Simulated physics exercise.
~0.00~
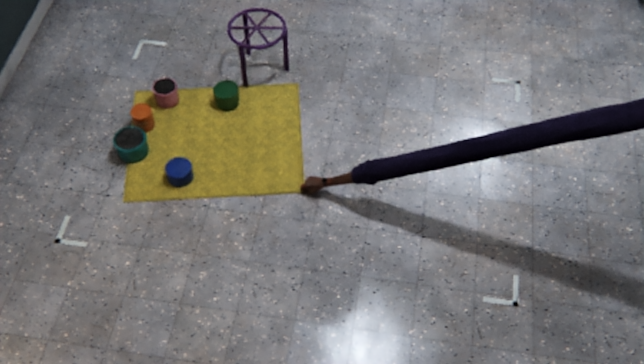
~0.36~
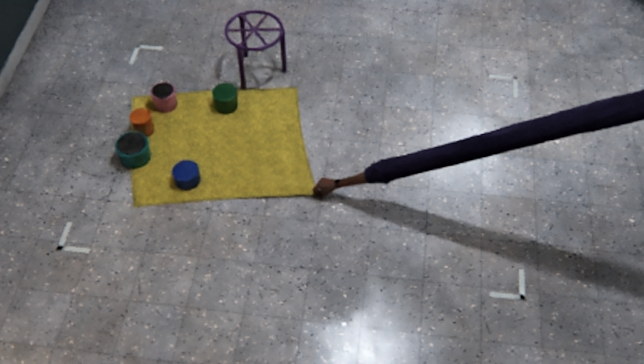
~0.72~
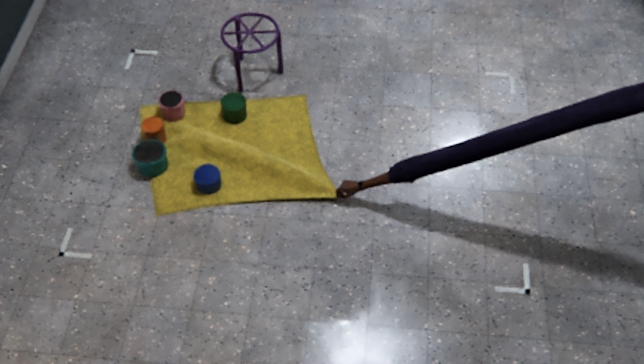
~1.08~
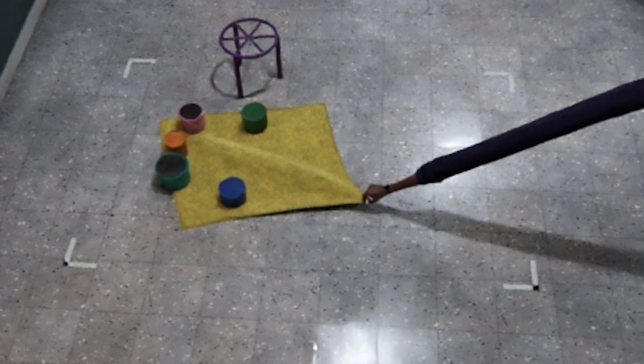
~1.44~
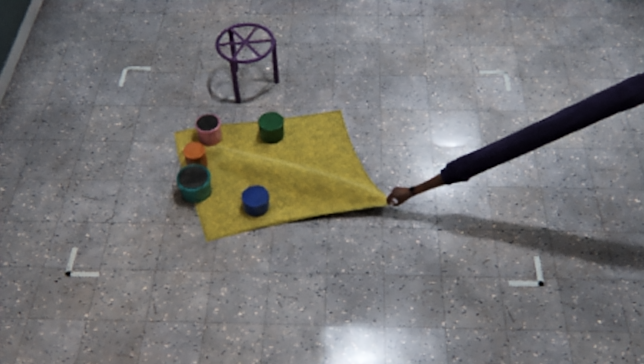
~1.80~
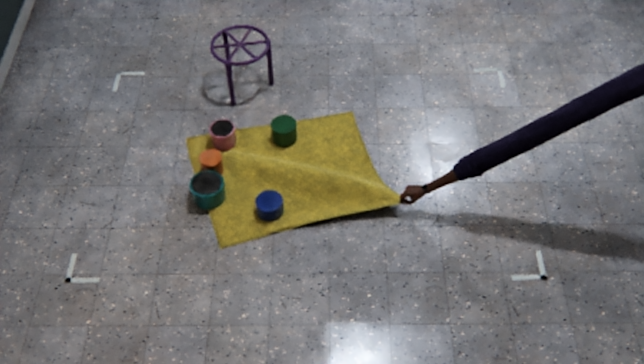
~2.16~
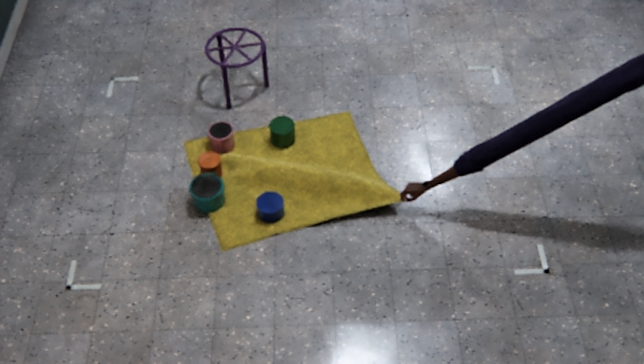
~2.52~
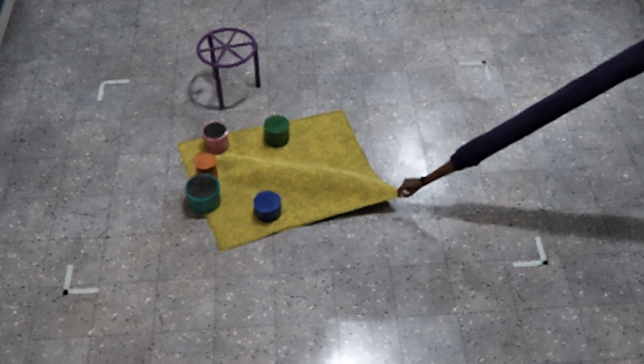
A yellow sheet carrying five containers is dragged right by a hand, then stops.
